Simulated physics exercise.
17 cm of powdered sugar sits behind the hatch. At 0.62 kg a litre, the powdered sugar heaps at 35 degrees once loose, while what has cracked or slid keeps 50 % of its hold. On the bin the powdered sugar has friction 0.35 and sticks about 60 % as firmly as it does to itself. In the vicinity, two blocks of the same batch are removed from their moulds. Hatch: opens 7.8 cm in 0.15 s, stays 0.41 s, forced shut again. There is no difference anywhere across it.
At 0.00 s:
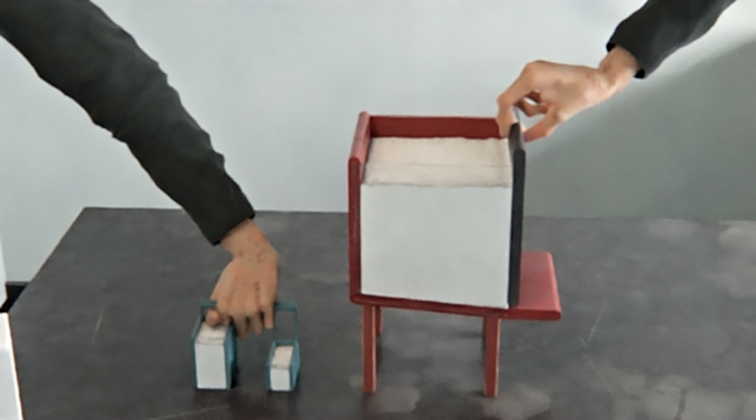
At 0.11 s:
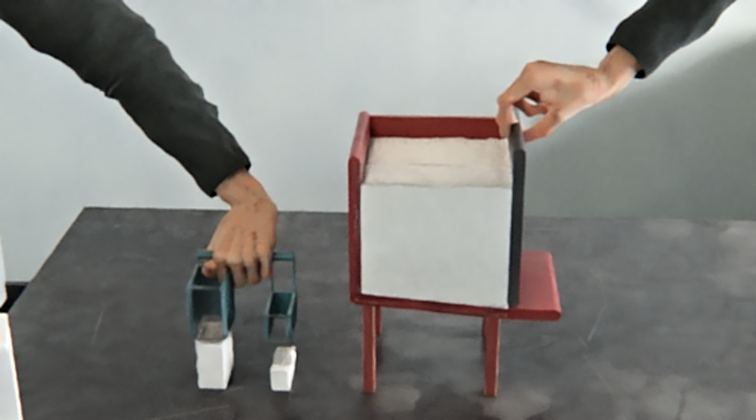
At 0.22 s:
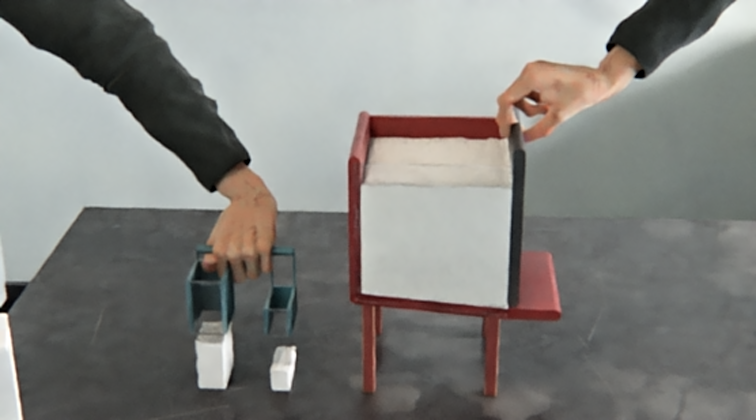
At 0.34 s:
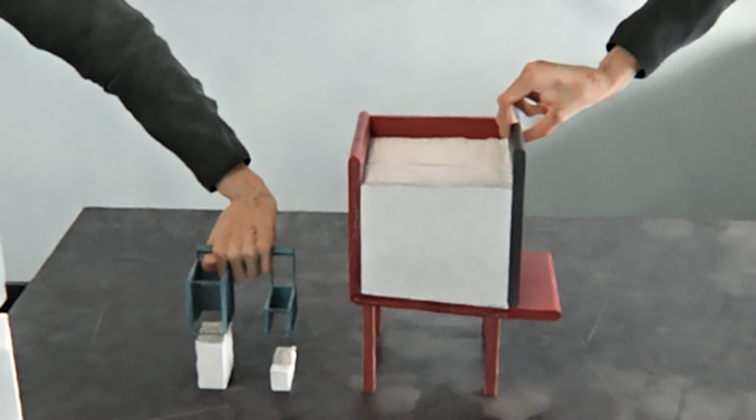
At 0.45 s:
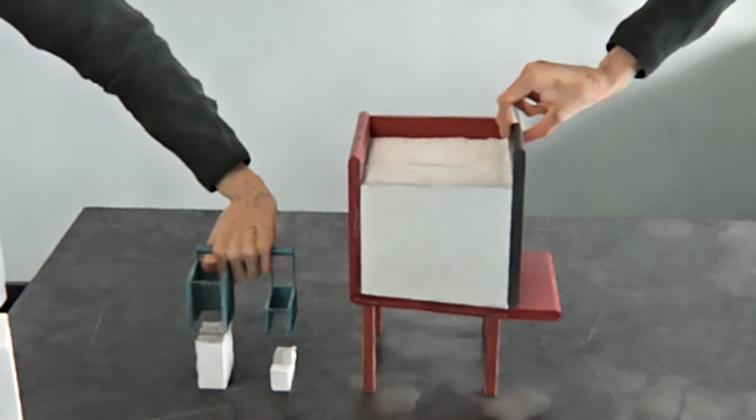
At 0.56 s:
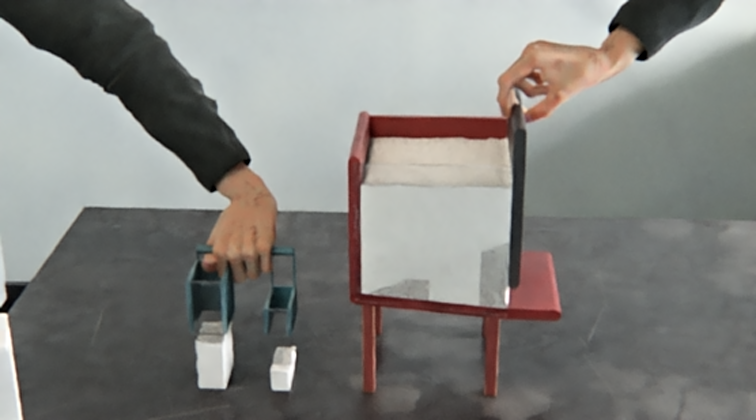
A hand on the left lifted a pair of teal moulds off two small white blocks, then another hand slid the dark hatch slightly upward beside the big white block in a red box.
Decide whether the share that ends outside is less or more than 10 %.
Note: Outside share lower than 10 %.
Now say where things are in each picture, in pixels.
The first picture shows top of the hatch at (520, 155), not yet moved; highest point of the powdered sugar at (383, 185); test blocks 6.7 cm, 3.1 cm high (left to right).
The second picture shows top of the hatch at (520, 155), not yet moved; highest point of the powdered sugar at (383, 185); test blocks 6.7 cm, 3.1 cm high (left to right).
The third picture shows top of the hatch at (520, 155), not yet moved; highest point of the powdered sugar at (383, 185); test blocks 6.7 cm, 3.1 cm high (left to right).
The fourth picture shows top of the hatch at (520, 155), not yet moved; highest point of the powdered sugar at (383, 185); test blocks 6.7 cm, 3.1 cm high (left to right).
The fifth picture shows top of the hatch at (520, 155), not yet moved; highest point of the powdered sugar at (383, 185); test blocks 6.7 cm, 3.1 cm high (left to right).
The sixth picture shows top of the hatch at (521, 135), moved 2.6 cm; highest point of the powdered sugar at (383, 185); test blocks 6.7 cm, 3.1 cm high (left to right).
By 0.71 s, the hatch is 7.8 cm open and 0 % is out.
By 0.88 s, the hatch is 7.8 cm open and 0 % is out.
By 1.05 s, the hatch is 7.8 cm open and 0 % is out.
By 1.22 s, the hatch is 2.1 cm open and 0 % is out.
By 1.48 s, at the end, the hatch is shut and 0 % is out.
